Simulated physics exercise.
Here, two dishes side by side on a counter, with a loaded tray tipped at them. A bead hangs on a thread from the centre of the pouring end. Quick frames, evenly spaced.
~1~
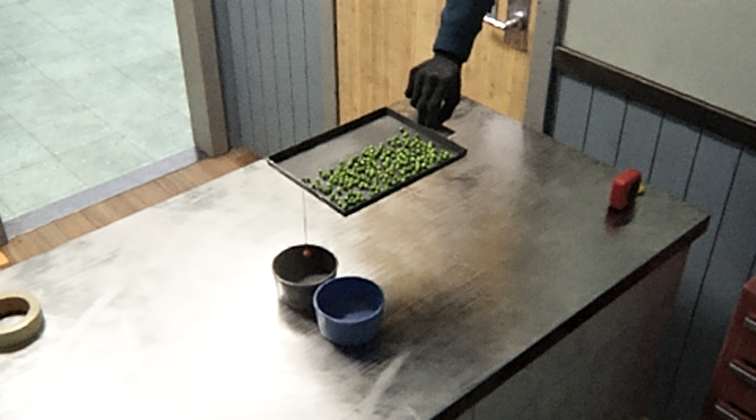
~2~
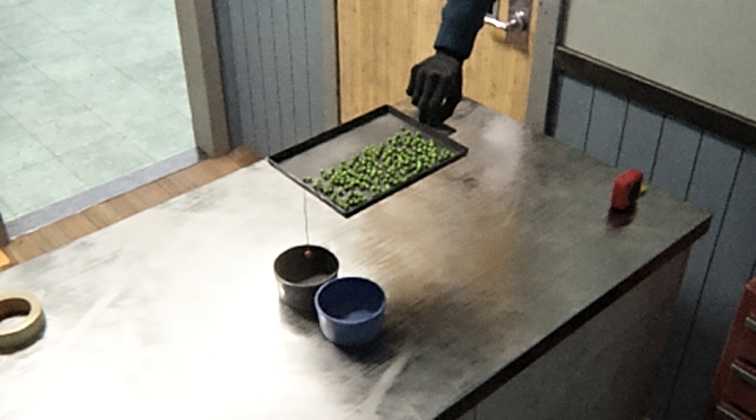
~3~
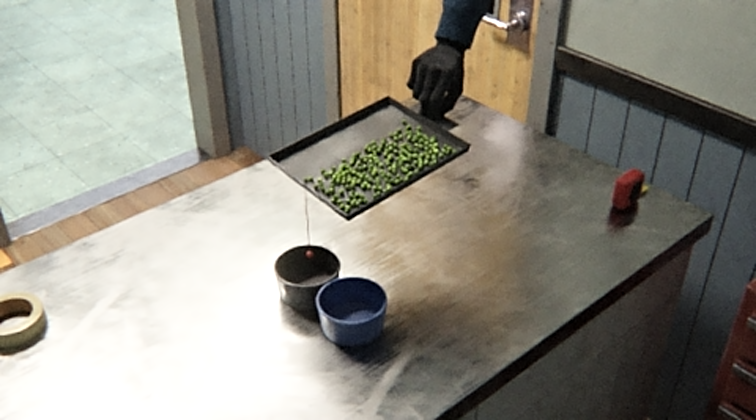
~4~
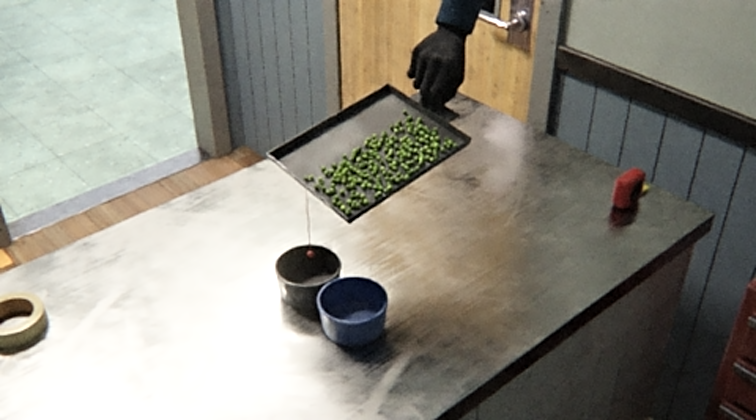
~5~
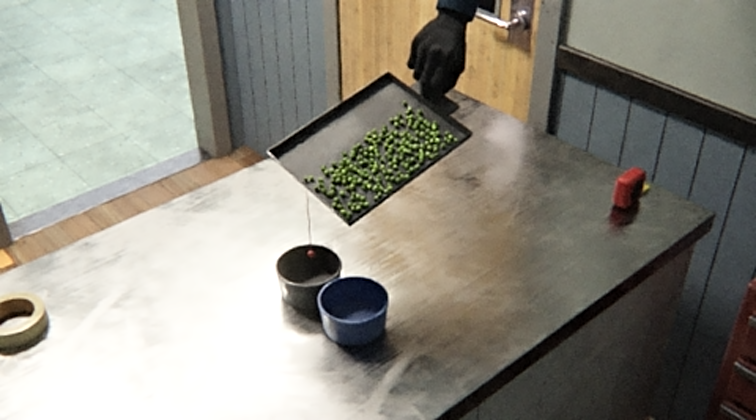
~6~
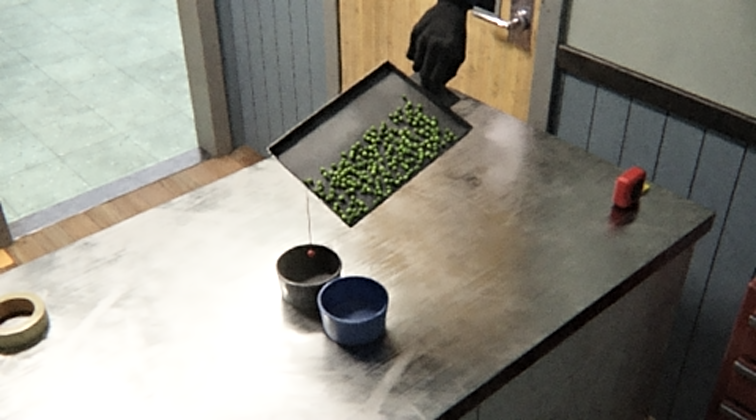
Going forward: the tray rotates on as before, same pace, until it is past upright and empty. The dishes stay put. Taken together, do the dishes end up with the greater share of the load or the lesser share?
They end up with the greater share.
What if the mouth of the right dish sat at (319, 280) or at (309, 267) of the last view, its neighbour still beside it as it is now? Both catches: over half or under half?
For the two places in order: A minority share, a minority share.
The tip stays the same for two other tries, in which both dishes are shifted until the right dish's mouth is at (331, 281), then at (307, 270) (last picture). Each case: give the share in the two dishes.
Roughly 80 per cent, then roughly 0 per cent.
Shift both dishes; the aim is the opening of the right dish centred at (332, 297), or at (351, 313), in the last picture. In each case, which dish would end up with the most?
The first try: Right. The second: The right one.
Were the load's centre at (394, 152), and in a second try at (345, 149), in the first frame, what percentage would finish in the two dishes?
It comes to about 90 per cent the first time and about 90 per cent the second.
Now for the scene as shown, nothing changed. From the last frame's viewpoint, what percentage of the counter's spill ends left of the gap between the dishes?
10 per cent or thereabouts.
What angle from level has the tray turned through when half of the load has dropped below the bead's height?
It is at around 90 degrees.
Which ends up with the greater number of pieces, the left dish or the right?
Winner: The right side.
Soon after the last picture, tray tipped steeply; most on the tray; a small part in the right dish; a small part in the air.
A little later, tray tipped past a quarter turn; a stray few on the tray; most in the right dish; a stray few in the left dish; a small part outside both; a small part in the air.
Later still, tray tipped past a quarter turn; most in the right dish; a stray few in the left dish; a small part outside both; a stray few in the air.
At rest, tray tipped past a quarter turn; most in the right dish; a stray few in the left dish; a small part outside both; a stray few in the air.
